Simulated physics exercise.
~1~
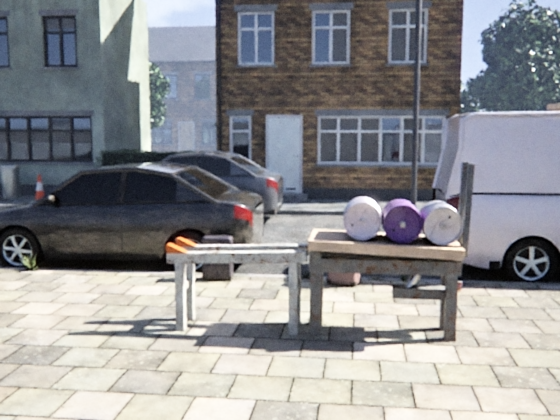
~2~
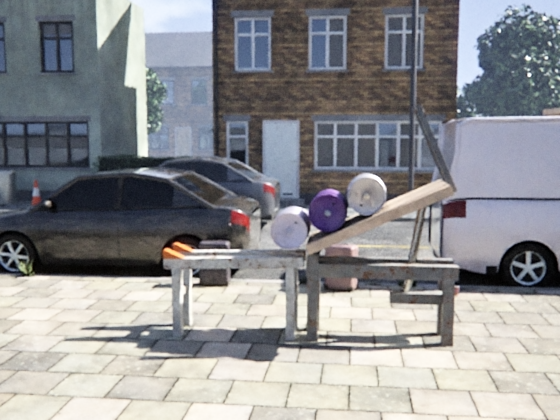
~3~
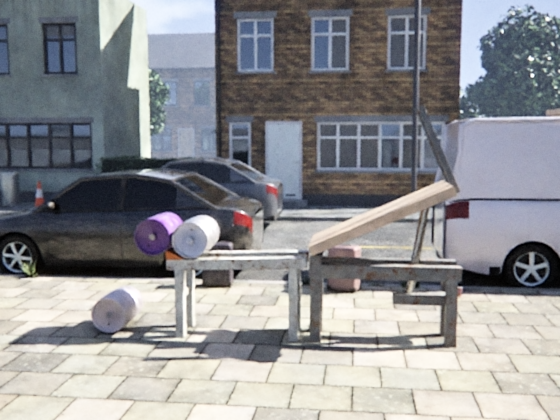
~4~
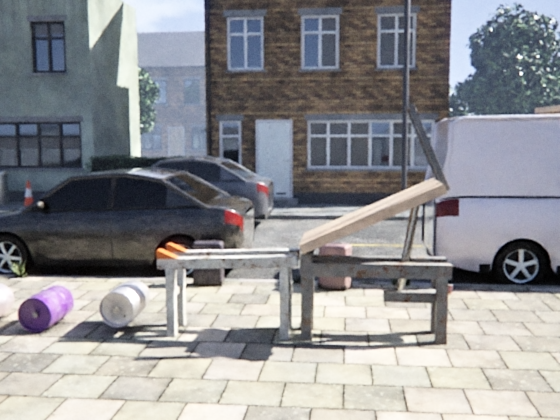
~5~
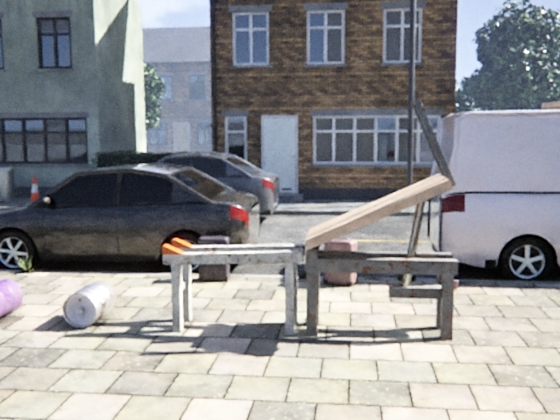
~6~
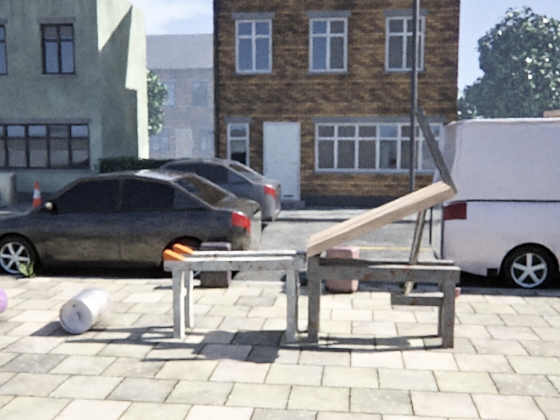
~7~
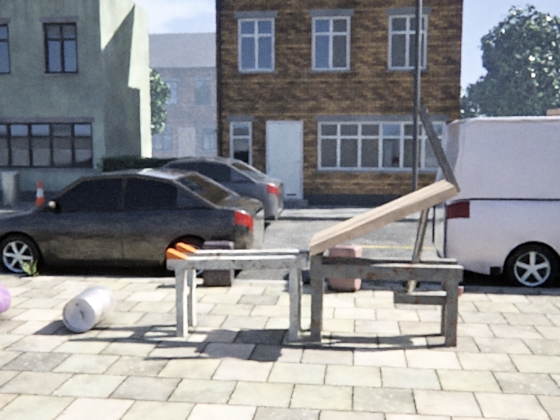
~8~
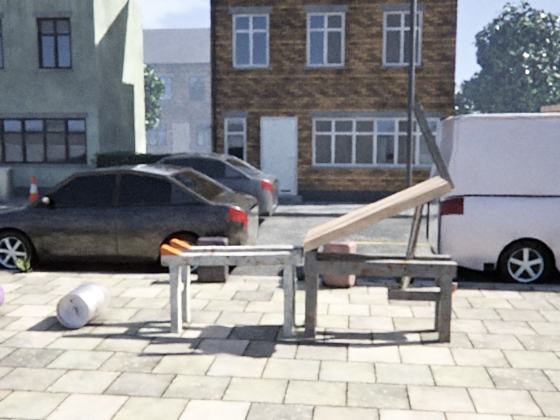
Three kegs, the middle one purple, sit side by side on a flat wooden deck beside a low rack, with parked cars and a brick house behind. The deck tilts steeply down to the left, and the kegs roll off it onto the rack. The leading white keg passes over the orange stop at the far end and drops to the paving, while the purple one follows close behind with the last keg. Both go over as well, leaving the rack empty. The purple keg rolls left to the edge of view, and a white keg settles on the ground nearby as the deck stays raised.
